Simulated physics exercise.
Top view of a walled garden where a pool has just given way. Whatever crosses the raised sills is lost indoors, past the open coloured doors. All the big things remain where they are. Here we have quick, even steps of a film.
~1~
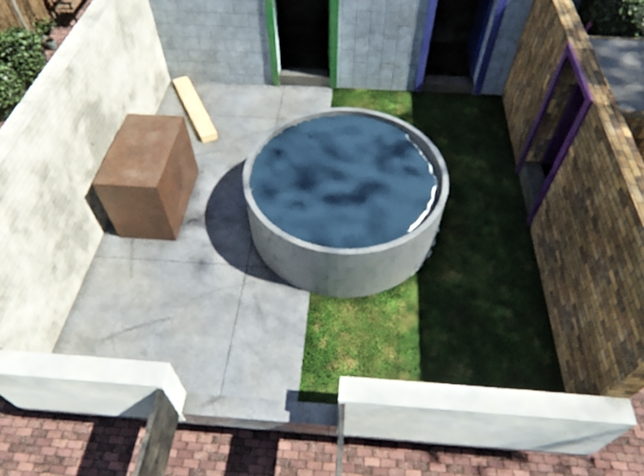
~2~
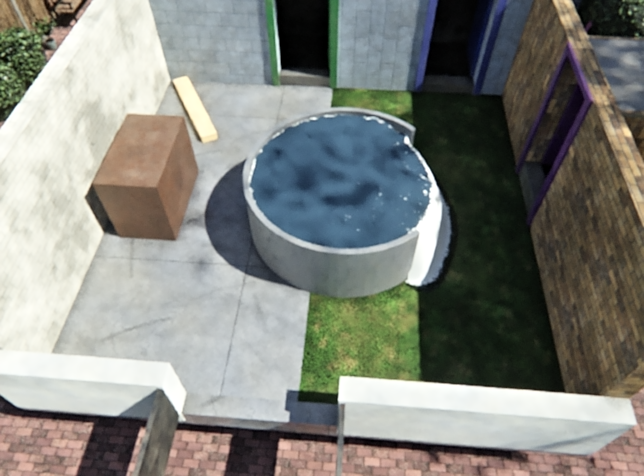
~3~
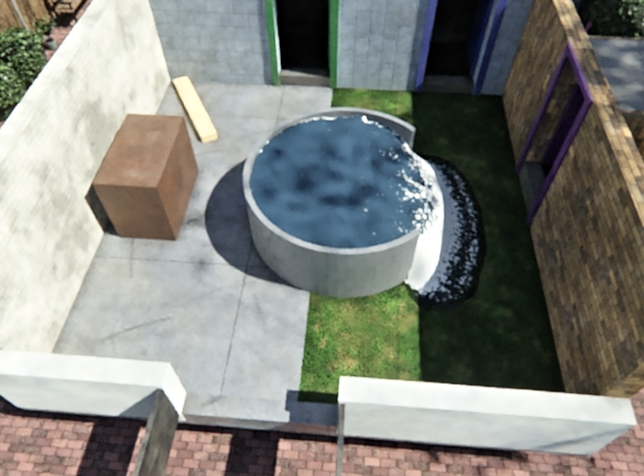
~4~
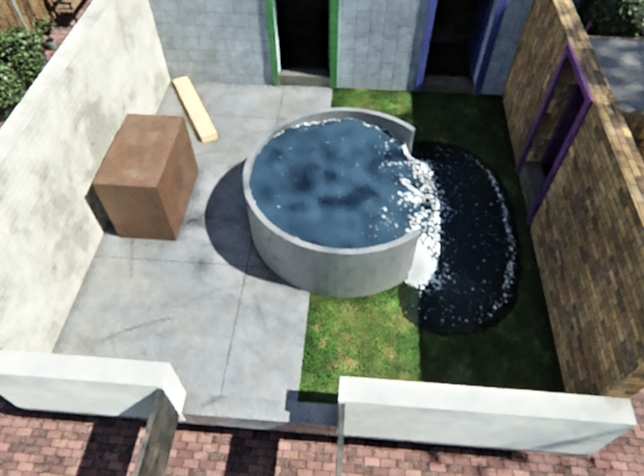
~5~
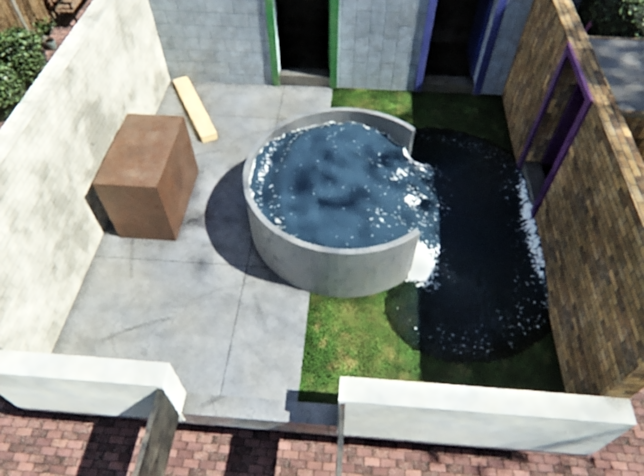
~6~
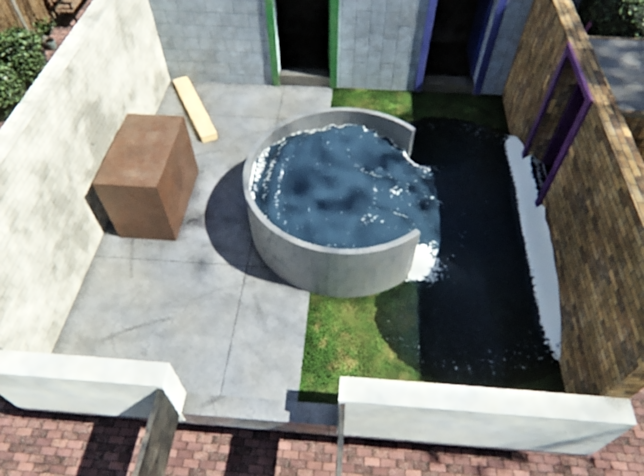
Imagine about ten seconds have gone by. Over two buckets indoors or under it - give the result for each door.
The blue door comes in over. The green door comes in under. The purple door comes in over.
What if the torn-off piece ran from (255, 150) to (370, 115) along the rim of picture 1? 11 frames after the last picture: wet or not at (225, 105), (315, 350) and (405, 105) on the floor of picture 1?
The first spot is swamped, the second spared, the third swamped.
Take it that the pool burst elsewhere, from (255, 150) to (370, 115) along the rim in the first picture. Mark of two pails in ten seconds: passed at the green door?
Green door: Exceeds it.
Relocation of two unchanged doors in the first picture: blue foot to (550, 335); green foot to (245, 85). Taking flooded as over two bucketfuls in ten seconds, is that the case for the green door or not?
Well, green comes in under it, as far as I can tell.
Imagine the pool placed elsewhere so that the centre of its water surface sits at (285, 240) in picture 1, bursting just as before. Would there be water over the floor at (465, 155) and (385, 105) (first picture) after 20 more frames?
In the order asked: Waterlogged, then waterlogged.
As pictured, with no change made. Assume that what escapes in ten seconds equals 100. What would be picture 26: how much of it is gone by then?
My guess would be around 40 percent.
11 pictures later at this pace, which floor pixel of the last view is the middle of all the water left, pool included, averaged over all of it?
Roughly (421, 226) in the last picture.
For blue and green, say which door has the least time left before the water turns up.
My pick is the blue-painted one.
A moment on, water covers 30 % of the floor; the blue door not reached, the green door not reached, the purple door over two buckets in.
Next, water covers 40 % of the floor; the blue door under two buckets in, the green door not reached, the purple door far over two buckets in.
Then, water covers 75 % of the floor; the blue door over two buckets in, the green door wet at the sill, nothing in, the purple door far over two buckets in.
Later, water covers 100 % of the floor; the blue door far over two buckets in, the green door wet at the sill, nothing in, the purple door far over two buckets in.
In the end, water covers 100 % of the floor; the blue door far over two buckets in, the green door wet at the sill, nothing in, the purple door far over two buckets in.
